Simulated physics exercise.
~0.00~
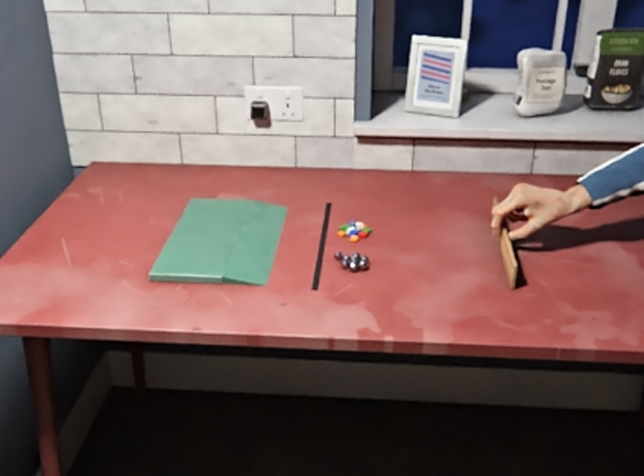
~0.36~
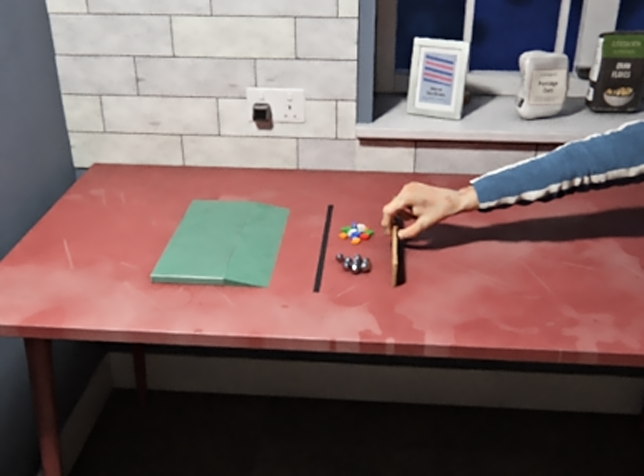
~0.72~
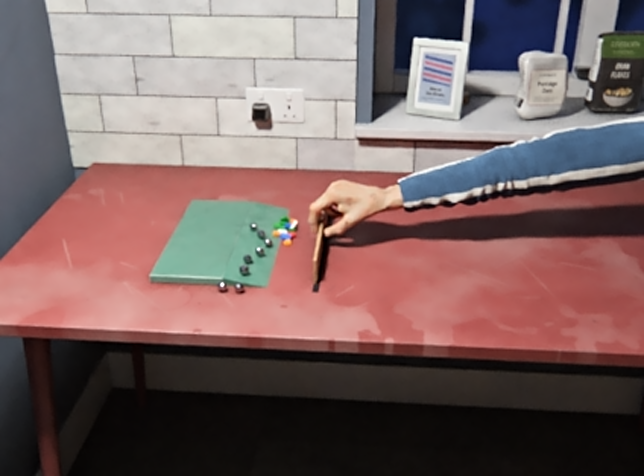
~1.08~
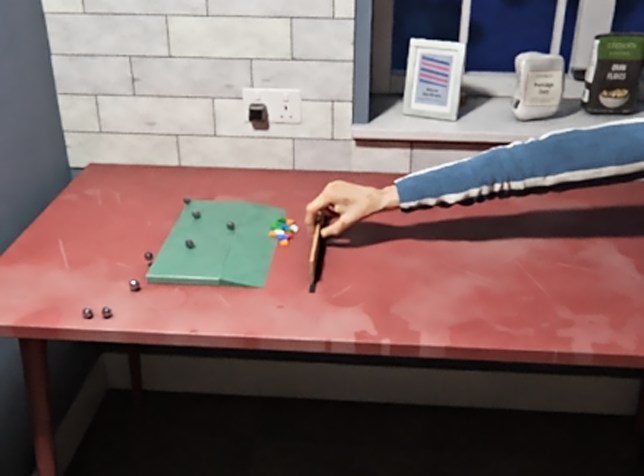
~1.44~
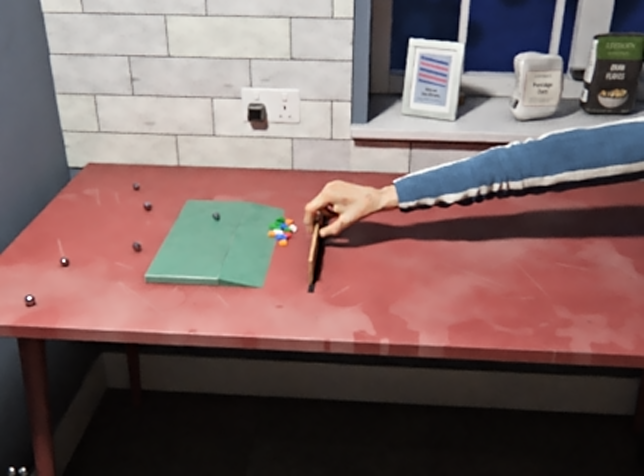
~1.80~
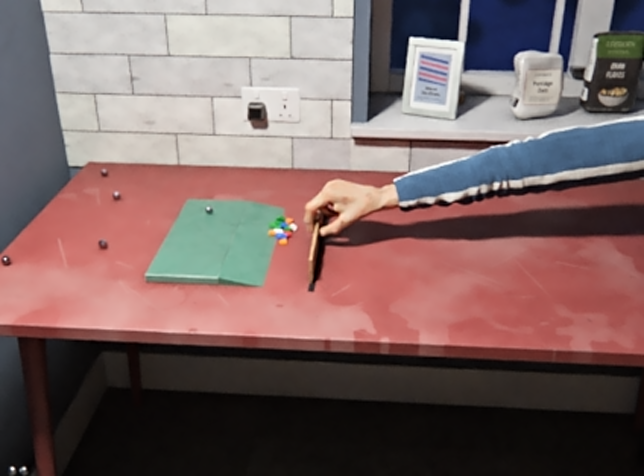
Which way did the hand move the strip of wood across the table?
The hand moved the strip of wood to the left, toward the green ramp.
A hand slid an upright strip of wood left across a red table to a black line, pushing dark beads and a colourful cluster ahead. The dark beads rolled over the green ramp, some leaving the table, while the colourful pieces stayed near its right edge.
